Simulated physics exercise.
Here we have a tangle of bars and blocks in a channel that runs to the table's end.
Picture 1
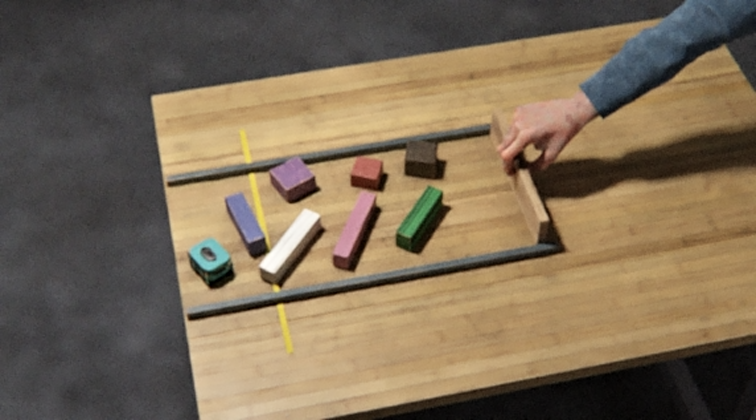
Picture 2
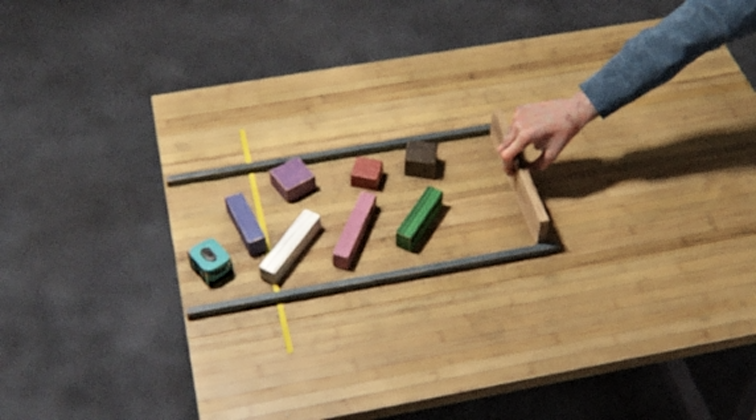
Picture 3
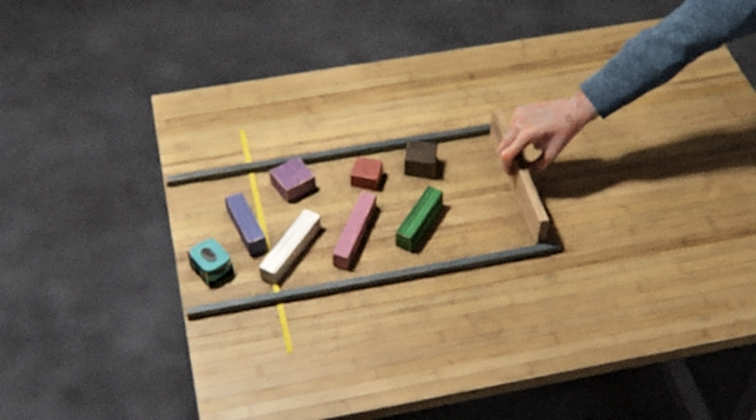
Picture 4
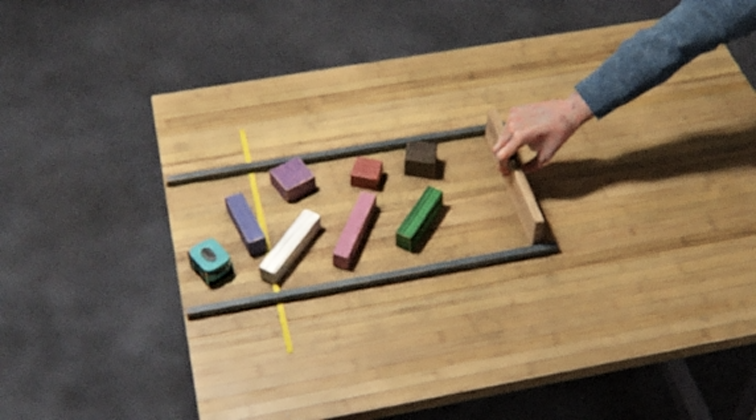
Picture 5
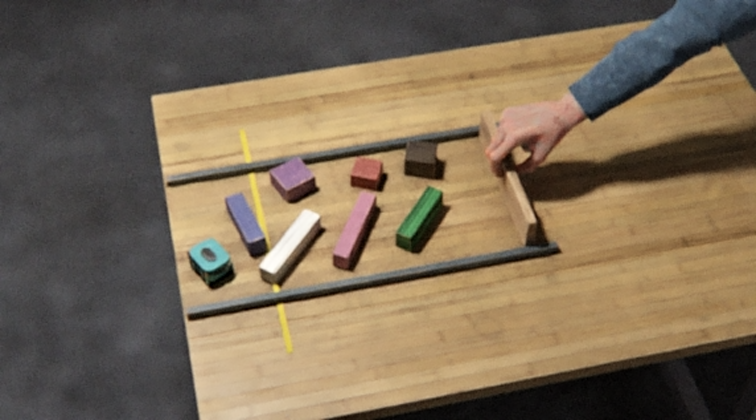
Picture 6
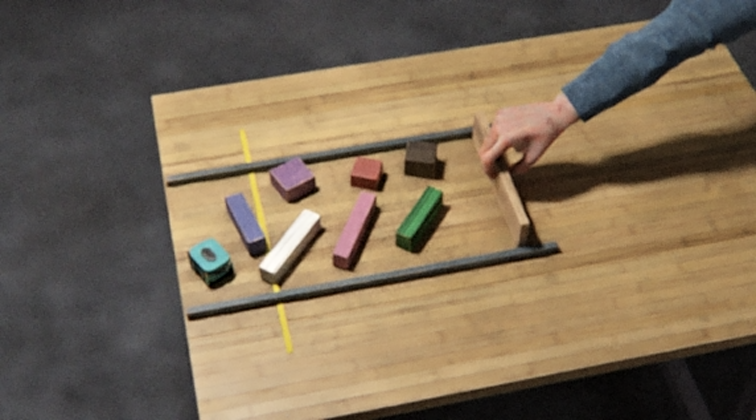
A hand in a blue sleeve, reaching in from the upper right, slides an upright wooden board a short way left between two dark rails on a wooden table, seen from above at an angle by a still camera. Purple, red and dark brown blocks sit above green, pink, white and blue bars, with a turquoise case at far left near a yellow line. The board first stays nearly still, then moves slowly leftward, touching none of the pieces, which remain in place.
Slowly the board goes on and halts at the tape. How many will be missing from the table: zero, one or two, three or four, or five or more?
Outcome: The number that fall off is zero.
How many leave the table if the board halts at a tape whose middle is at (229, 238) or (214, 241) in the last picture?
Down on the floor: 3 and 5.
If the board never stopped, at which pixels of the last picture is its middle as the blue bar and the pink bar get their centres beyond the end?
Near (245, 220) and (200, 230).
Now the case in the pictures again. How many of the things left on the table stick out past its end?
The number is 2.
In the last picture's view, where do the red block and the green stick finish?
Near (213, 205) and (260, 250).
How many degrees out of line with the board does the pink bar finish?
Near 0 degrees.
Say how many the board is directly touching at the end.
The number is 2.
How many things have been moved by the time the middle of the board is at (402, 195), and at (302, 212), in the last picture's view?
The counts are 3 and 7.
Soon after, none off yet; turquoise case at rest near (211, 262); blue bar at rest near (246, 223); white stick at rest near (291, 247).
At rest, the number that fall off is zero.
